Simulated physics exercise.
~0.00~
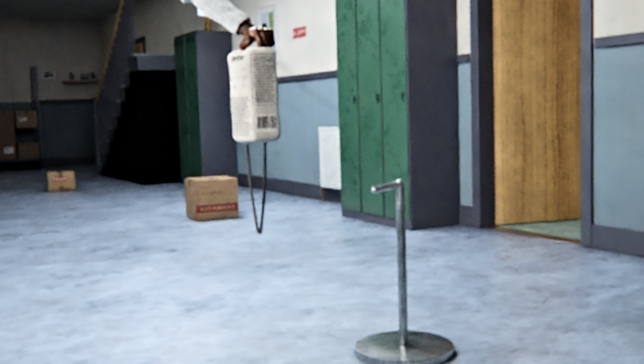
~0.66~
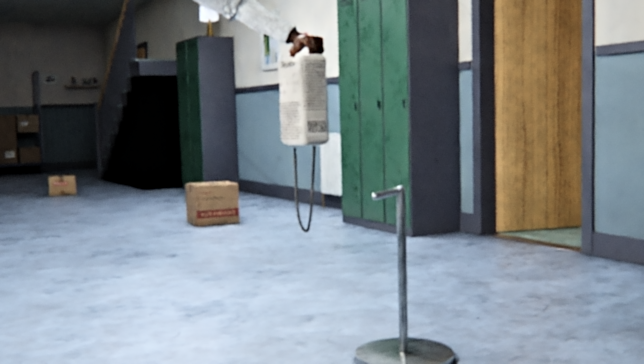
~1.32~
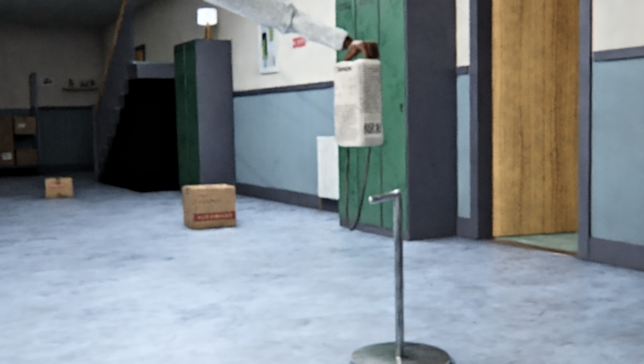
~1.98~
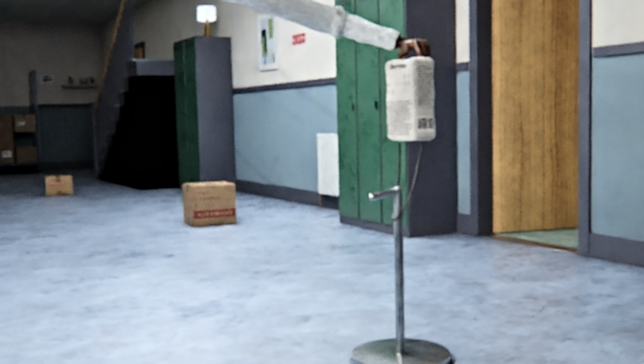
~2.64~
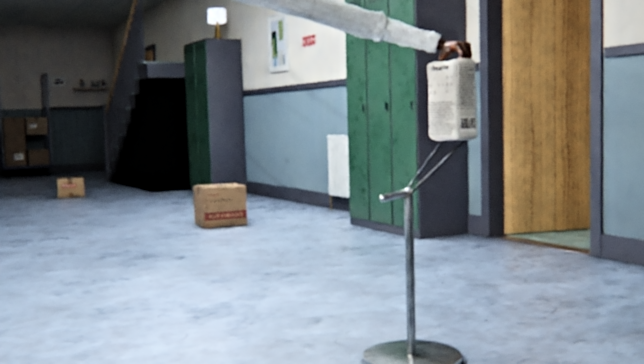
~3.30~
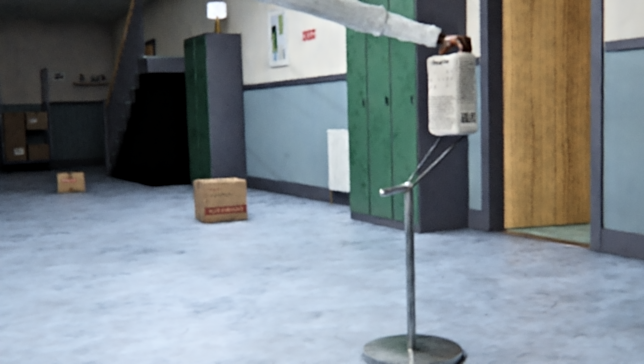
At first, a hand holds a white sack upright in the air to the left of a metal post with a small sideways hook, a thin dark loop hanging low beneath the sack. The hand carries the sack steadily to the right at about the same height, past green lockers in a large room. The sack nears the post and then passes above it, its loop reaching the hook. The loop catches on the hook and pulls slantwise. Finally, the hand stops, with the sack just right of the post and the snagged loop stretched tight.
